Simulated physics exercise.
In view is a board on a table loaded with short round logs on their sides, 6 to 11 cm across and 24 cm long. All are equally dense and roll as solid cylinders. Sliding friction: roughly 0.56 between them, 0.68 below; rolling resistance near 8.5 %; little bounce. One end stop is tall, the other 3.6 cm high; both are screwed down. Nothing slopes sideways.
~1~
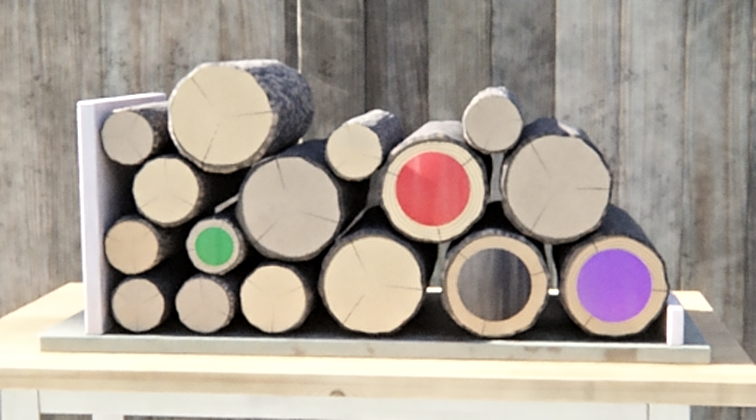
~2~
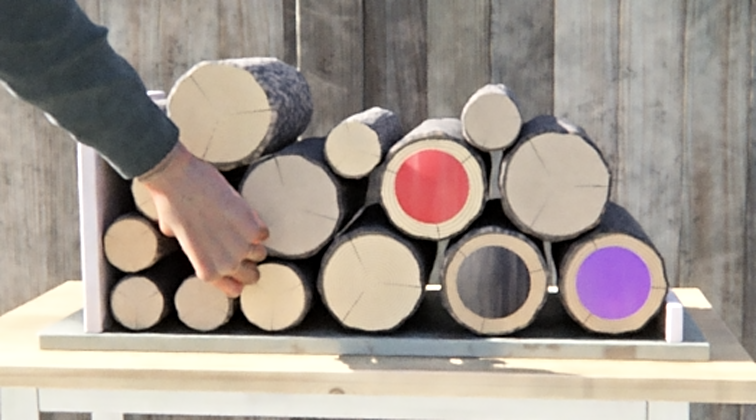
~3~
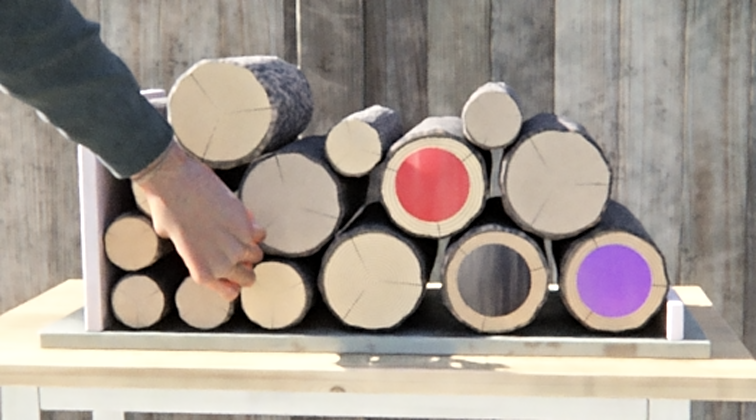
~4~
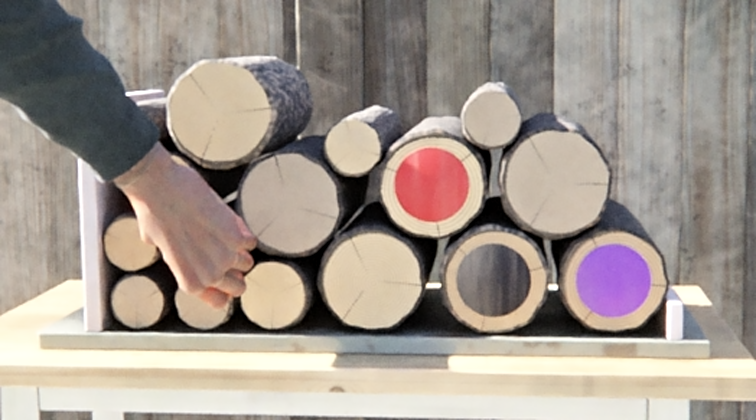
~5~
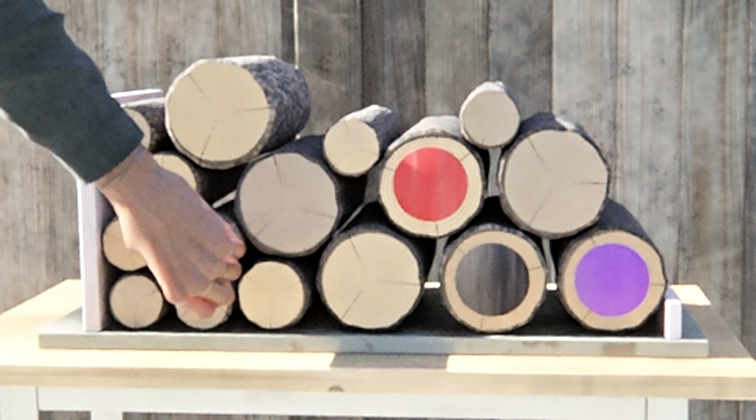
A hand reaching in from the left and covering the green-marked log in a stack on a table, the other logs staying still.
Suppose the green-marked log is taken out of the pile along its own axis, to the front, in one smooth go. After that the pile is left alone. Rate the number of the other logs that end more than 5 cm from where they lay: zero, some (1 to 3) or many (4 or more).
Zero (0).
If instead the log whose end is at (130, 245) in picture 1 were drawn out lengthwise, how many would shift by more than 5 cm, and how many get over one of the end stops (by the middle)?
Then 0 and 0.
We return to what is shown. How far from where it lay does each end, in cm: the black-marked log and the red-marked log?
Black-marked log: 0, red-marked log: 0.
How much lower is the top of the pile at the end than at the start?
About 0 cm.
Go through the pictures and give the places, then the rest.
In the first frame, 16 logs, 6 on the base, highest (221, 118); purple (614, 286), black (494, 285), red (433, 189), green (214, 246); left tall panel (23 cm) (89, 197); right lip (3.6 cm) (677, 308).
In the second frame, the green-marked log has not moved yet, hidden; the rest still.
In the third frame, the green-marked log is 2.2 cm out, hidden; the rest still.
In the fourth frame, the green-marked log is 7 cm out, hidden; the rest still; bottom ones (137, 302) hidden (274, 296) (371, 280) (494, 281) (613, 281).
In the fifth frame, the green-marked log is 11 cm out, hidden; the rest still.
Then, 0.30 s past the final picture, 0 now displaced over 5 cm.
Then, 0.37 s past the final picture, 0 now displaced over 5 cm.
All still, 0.6 s past the final picture, 0 moved over 5 cm; not one over the end stops; top of the pile 29 cm high, from 29 cm.
